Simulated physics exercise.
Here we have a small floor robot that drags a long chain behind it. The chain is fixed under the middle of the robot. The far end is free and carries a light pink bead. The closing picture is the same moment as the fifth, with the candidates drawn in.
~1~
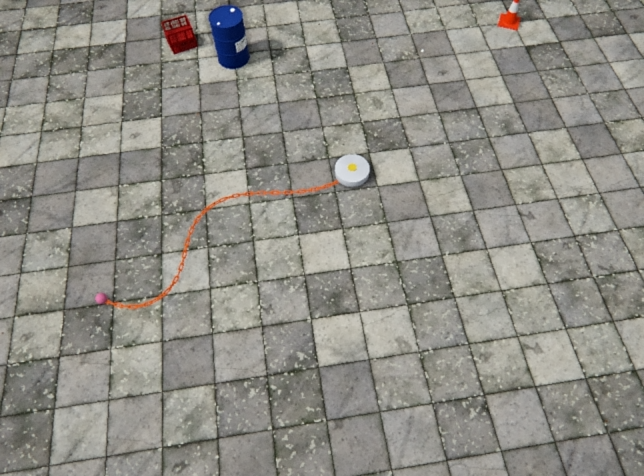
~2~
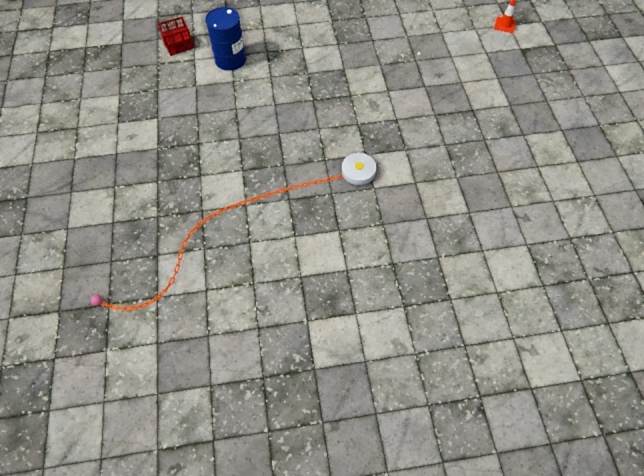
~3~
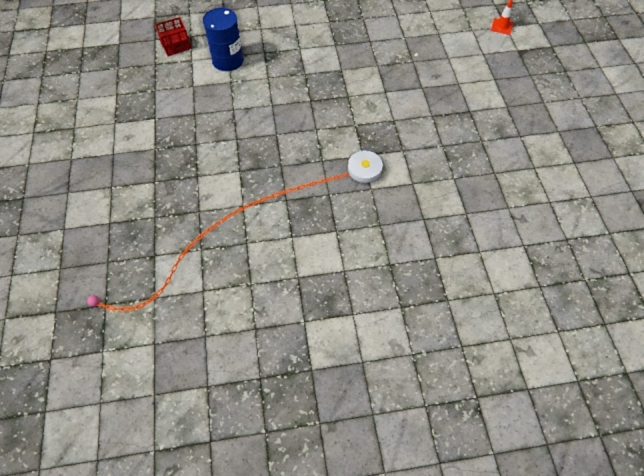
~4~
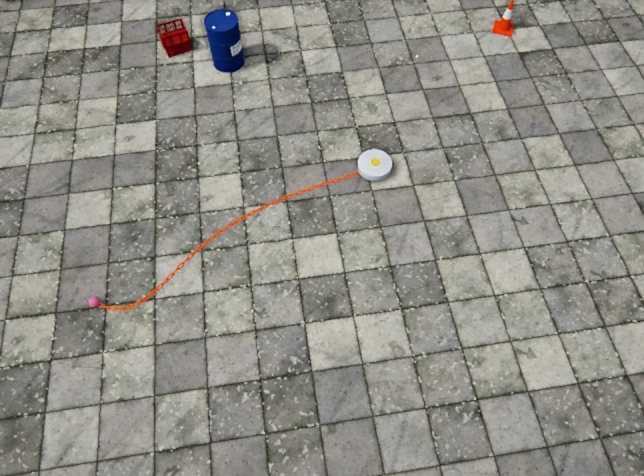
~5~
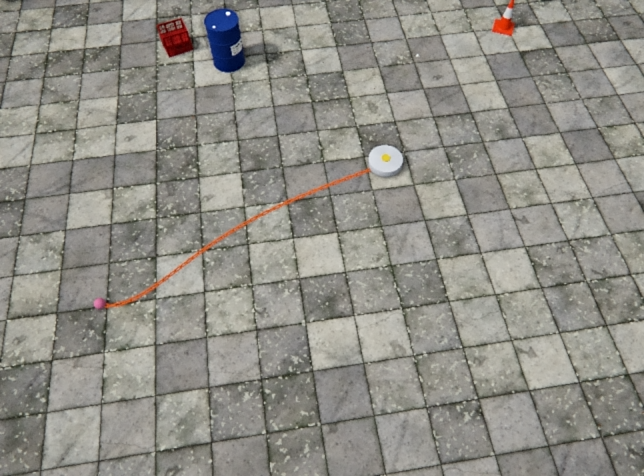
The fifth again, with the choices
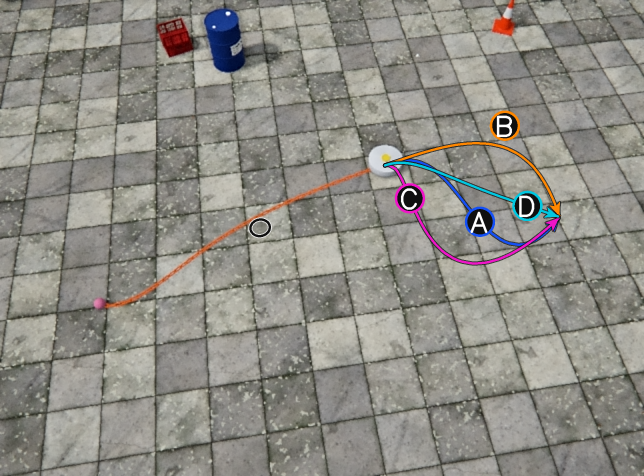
White disc-shaped robot creeping right across grey paving, drawing its curved orange chain straighter while the pink bead end barely shifts.
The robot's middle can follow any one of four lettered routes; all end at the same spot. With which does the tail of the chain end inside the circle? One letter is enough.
B.
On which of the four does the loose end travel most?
Route B.
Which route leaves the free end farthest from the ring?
Route C.
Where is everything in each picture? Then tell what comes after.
The first frame shows robot (352, 171); free end (101, 298).
The second frame shows robot (359, 170); free end (97, 300).
The third frame shows robot (365, 167); free end (93, 301).
The fourth frame shows robot (375, 166); free end (95, 302).
The fifth frame shows robot (385, 162); free end (100, 304).
On the copy, A from (385, 165) via (469, 209) to (559, 218); B from (385, 165) via (488, 144) to (559, 216); C from (385, 165) via (453, 258) to (559, 218); D from (385, 165) via (469, 184) to (558, 217); the ring at (260, 228).
On B. First, robot (461, 141), middle of the chain (326, 197), free end (185, 263).
Then, robot (536, 164), middle of the chain (386, 182), free end (245, 233).
Finally, robot (562, 214), middle of the chain (403, 186), free end (260, 227); the free end is on the ring.
By contrast, A leaves the free end at (243, 243); C leaves the free end at (245, 261); D leaves the free end at (245, 239).
